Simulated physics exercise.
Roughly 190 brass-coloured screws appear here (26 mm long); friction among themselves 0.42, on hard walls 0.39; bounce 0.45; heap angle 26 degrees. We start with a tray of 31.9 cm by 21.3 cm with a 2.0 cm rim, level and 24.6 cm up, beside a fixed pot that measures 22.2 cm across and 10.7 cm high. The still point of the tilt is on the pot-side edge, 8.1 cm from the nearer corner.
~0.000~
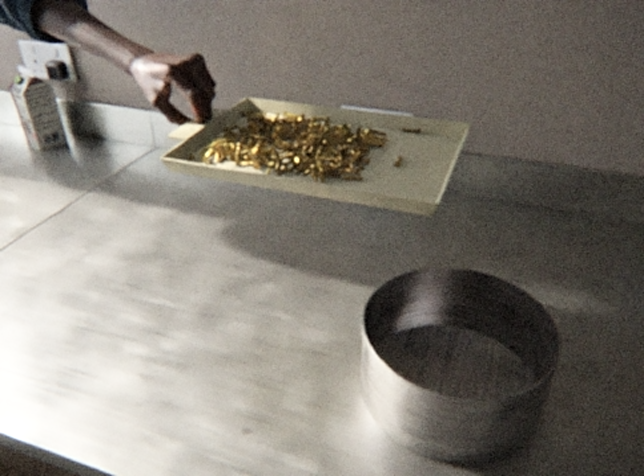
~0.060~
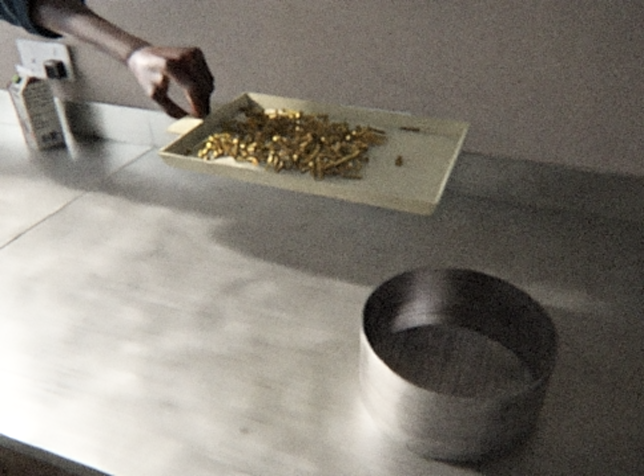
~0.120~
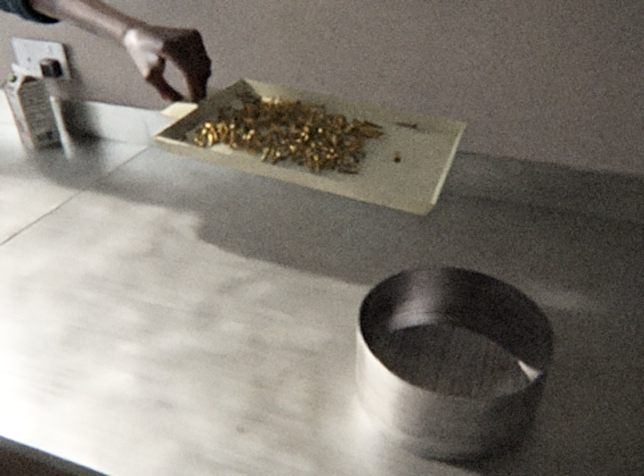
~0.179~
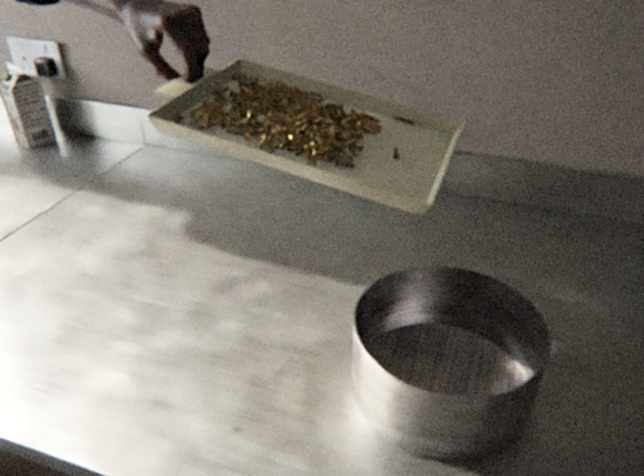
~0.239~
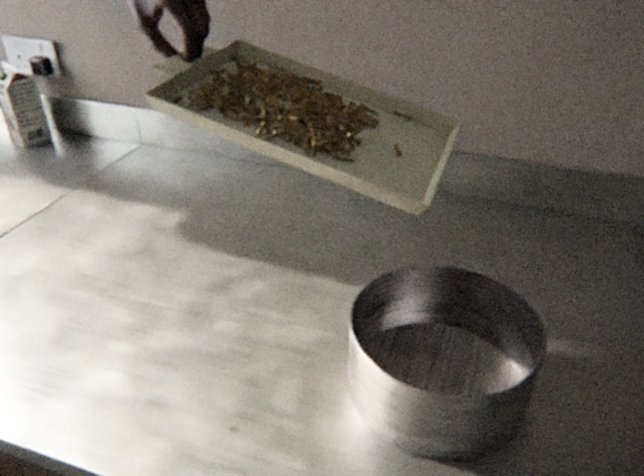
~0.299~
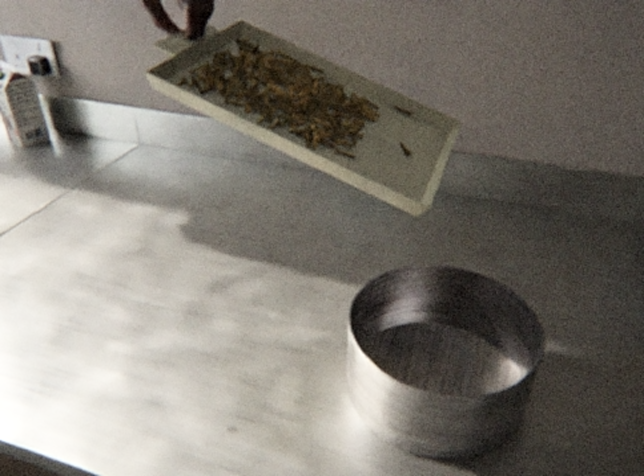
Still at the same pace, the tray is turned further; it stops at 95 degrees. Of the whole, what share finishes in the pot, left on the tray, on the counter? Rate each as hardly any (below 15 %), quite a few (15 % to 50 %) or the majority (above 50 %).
I would put it this way: Pot: The majority, tray: Hardly any, counter: Quite a few.
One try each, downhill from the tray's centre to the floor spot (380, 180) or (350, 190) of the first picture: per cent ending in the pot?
About 100 and 90 per cent.
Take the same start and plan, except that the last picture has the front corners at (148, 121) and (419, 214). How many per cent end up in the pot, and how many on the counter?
Pot 95; counter 5.
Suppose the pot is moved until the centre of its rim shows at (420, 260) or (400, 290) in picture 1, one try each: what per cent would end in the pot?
Roughly 25 per cent, then 35 per cent.
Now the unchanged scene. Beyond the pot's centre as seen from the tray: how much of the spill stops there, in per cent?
Roughly 80 percent of the spill.
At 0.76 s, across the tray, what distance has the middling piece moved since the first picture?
About 18 cm.
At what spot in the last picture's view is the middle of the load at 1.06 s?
Around (472, 347).
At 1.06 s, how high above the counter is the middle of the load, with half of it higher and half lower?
About 2 cm.
After 0.76 s, tilt 56 degrees; the tray holds 95 %, the pot 0 %.
After 1.06 s, tilt 80 degrees; the tray holds 15 %, the pot 50 %.
Then, at 1.46 s, tilt 95 degrees; the tray holds 0 %, the pot 65 %.
By 2.5 s all is still; pot 65 %, tray 0 %, counter 35 %.
